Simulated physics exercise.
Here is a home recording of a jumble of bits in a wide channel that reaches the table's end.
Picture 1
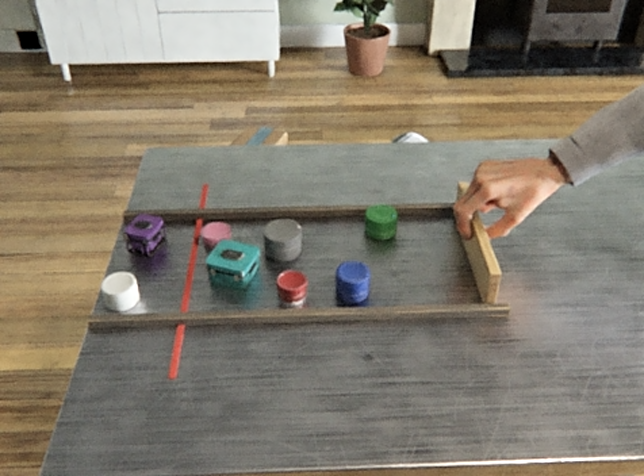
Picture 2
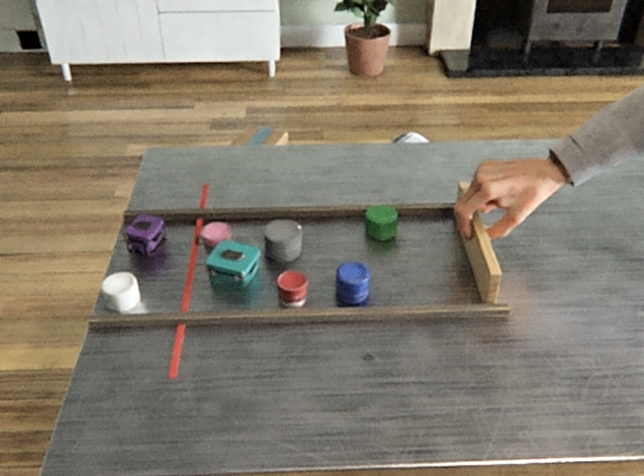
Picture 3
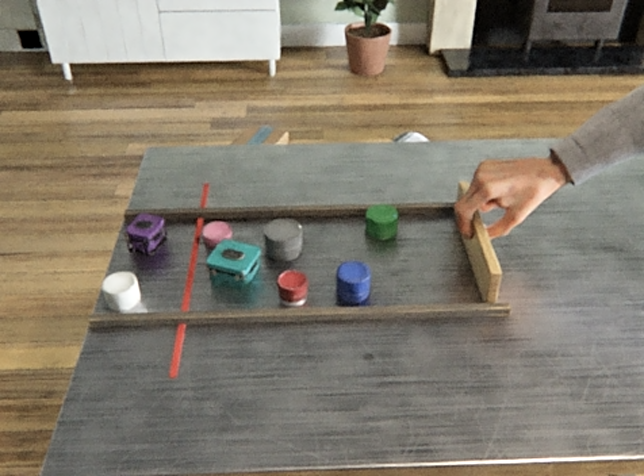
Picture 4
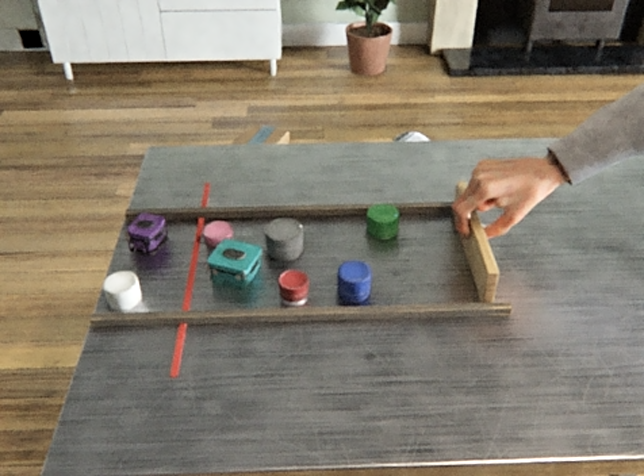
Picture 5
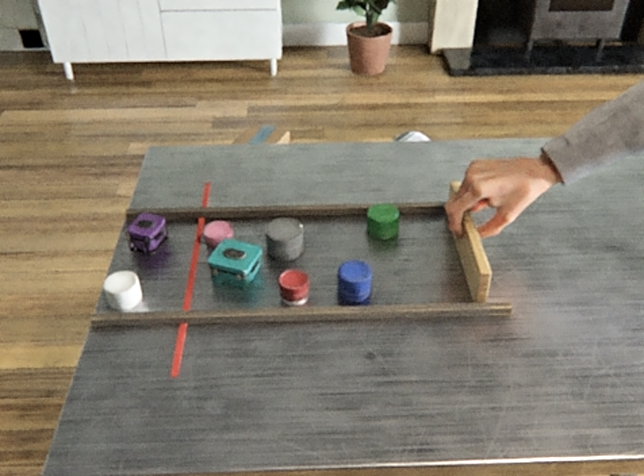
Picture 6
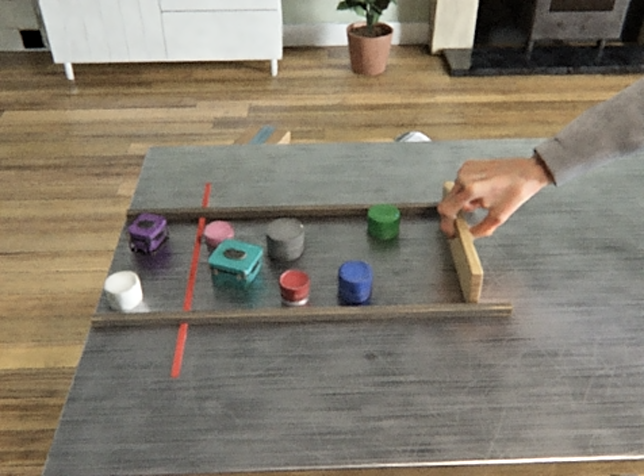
A hand slides a wooden board slightly left along the channel while the containers stay still.
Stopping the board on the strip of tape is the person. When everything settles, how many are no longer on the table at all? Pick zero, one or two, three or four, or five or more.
Zero are off the table.
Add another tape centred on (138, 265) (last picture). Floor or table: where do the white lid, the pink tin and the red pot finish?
The white lid topples down, the pink tin topples down, the red pot topples down.
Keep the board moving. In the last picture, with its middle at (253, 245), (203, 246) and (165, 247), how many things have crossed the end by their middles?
That makes 0, 0, 2.
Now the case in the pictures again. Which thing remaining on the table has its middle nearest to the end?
It's the purple case.
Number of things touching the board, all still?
It's touching 3 at the end.
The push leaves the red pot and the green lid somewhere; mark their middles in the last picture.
Near (139, 301) and (184, 224).
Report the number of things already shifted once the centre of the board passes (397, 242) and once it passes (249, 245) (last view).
Answer - first 1, then 6.
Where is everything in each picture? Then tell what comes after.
White lid (120, 292); purple case (146, 235); pink tin (217, 237); board (475, 241); tape (192, 265), in the first frame.
Purple case (146, 235); turquoise case (234, 265), in the second frame.
Pink tin (218, 237); red pot (293, 288), in the third frame.
White lid (122, 291); board (473, 240), in the fourth frame.
Purple case (148, 234); green lid (383, 221), in the fifth frame.
White lid (123, 291); purple case (148, 234); pink tin (219, 237); board (459, 240); tape (194, 264), in the sixth frame.
Soon after, none off yet; white lid at rest near (123, 291); purple case at rest near (148, 234); pink tin at rest near (219, 237).
Then, none off yet; white lid at rest near (123, 291); purple case at rest near (148, 234); pink tin moved about its own width near (190, 233).
At rest, the number that fall off is zero.
